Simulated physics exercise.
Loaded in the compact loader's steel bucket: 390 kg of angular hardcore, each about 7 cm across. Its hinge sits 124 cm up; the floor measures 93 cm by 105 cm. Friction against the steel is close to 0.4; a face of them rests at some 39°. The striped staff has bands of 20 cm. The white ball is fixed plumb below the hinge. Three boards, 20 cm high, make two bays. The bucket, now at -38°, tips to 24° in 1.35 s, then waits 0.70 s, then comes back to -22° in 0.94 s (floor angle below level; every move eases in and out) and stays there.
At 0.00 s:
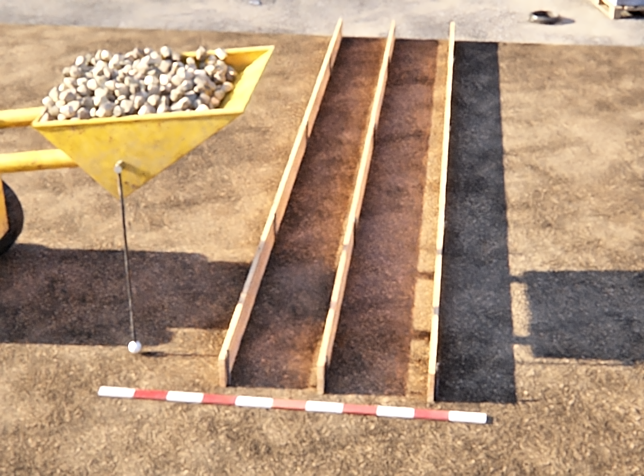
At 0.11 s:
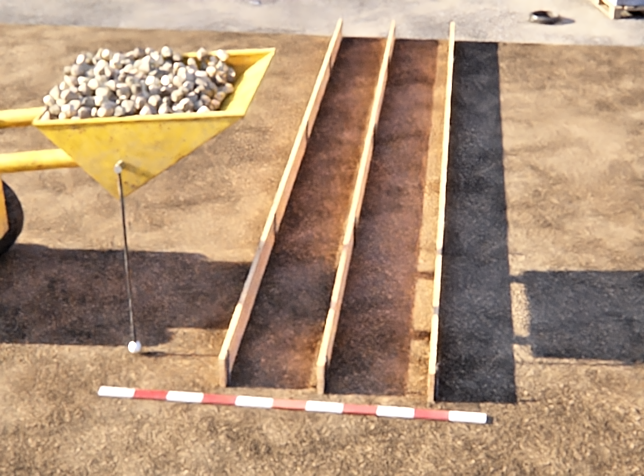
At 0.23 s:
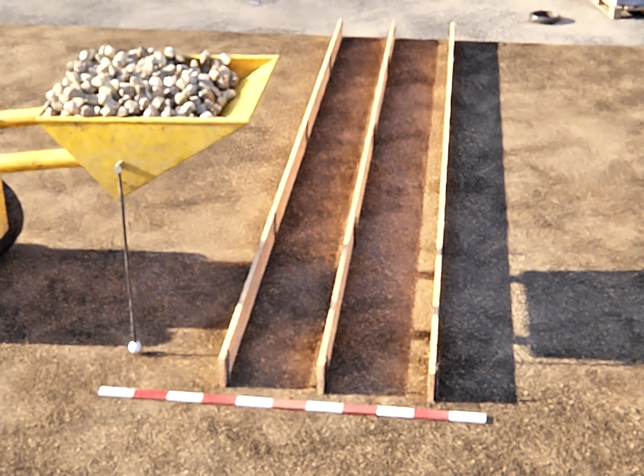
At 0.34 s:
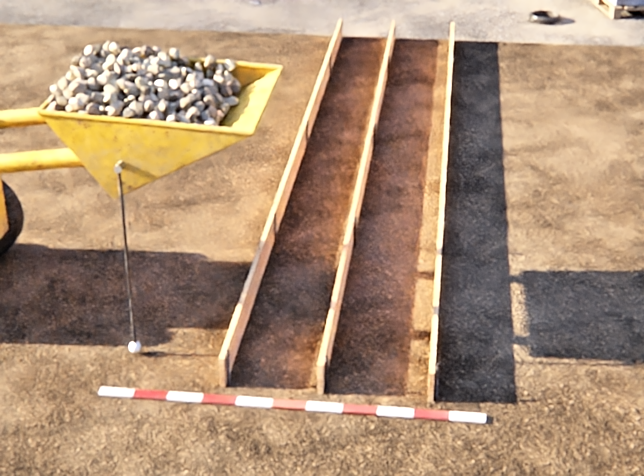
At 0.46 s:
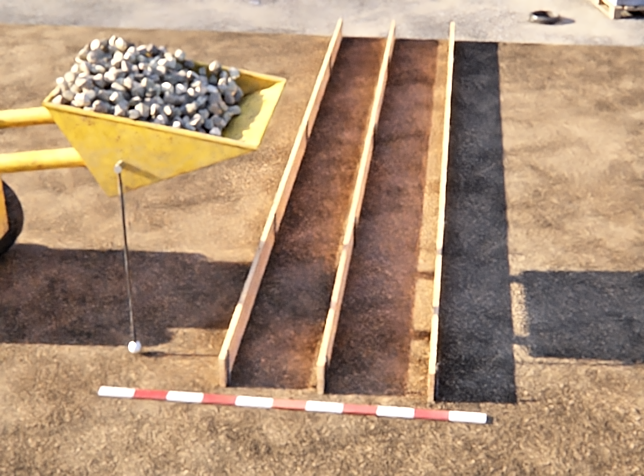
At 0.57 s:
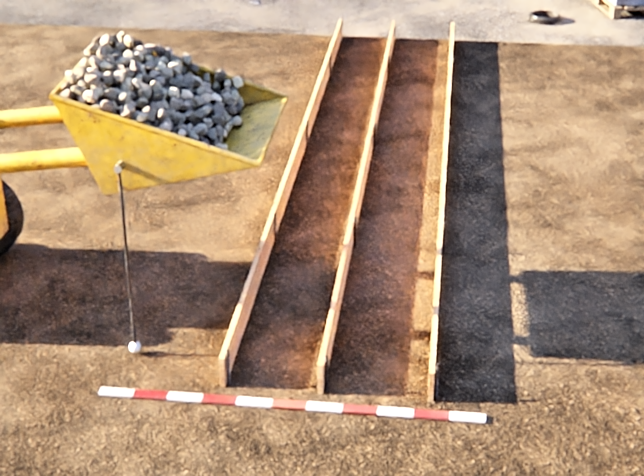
A yellow bucket of grey stones tilts gradually rightward beside three boards, its load shifting.
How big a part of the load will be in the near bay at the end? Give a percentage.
Some 50 per cent of it.
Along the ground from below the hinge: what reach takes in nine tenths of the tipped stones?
About 150 cm.
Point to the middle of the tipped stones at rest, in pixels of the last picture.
Around (315, 305).
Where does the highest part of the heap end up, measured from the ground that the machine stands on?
Some 30 cm above that level.
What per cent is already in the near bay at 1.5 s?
About 5 per cent by then.
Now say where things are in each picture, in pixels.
The first picture shows lip at (243, 111), floor tilted -38°, highest stones at (152, 67).
The second picture shows lip at (245, 114), floor tilted -37°, highest stones at (116, 66); the stones move at 0.1 m/s on average.
In the third picture, the bucket is at -33°, its lip at (249, 121); the top of the load is at (112, 63); the stones move at 0.2 m/s on average.
The fourth picture shows lip at (253, 133), floor tilted -28°, highest stones at (97, 59); the stones move at 0.2 m/s on average.
In the fifth picture, the bucket is at -22°, its lip at (257, 148); the top of the load is at (104, 54); the stones move at 0.3 m/s on average.
The sixth picture shows lip at (260, 165), floor tilted -14°, highest stones at (104, 47); the stones move at 0.3 m/s on average.
After 1.0 s the floor is at 14°; 100 % in the bucket; the foremost stones are at (239, 157).
After 1.5 s the floor is at 24°; 93 % in the bucket, 1 % short of the bays, 7 % in the near bay; the foremost stones are at (295, 246).
After 3.4 s the floor is at -22°; 35 % in the bucket, 50 % in the near bay, 15 % in the far bay; the foremost stones are at (424, 348).
After 6.0 s the floor is at -22°; 35 % in the bucket, 50 % in the near bay, 15 % in the far bay; the foremost stones are at (424, 348).
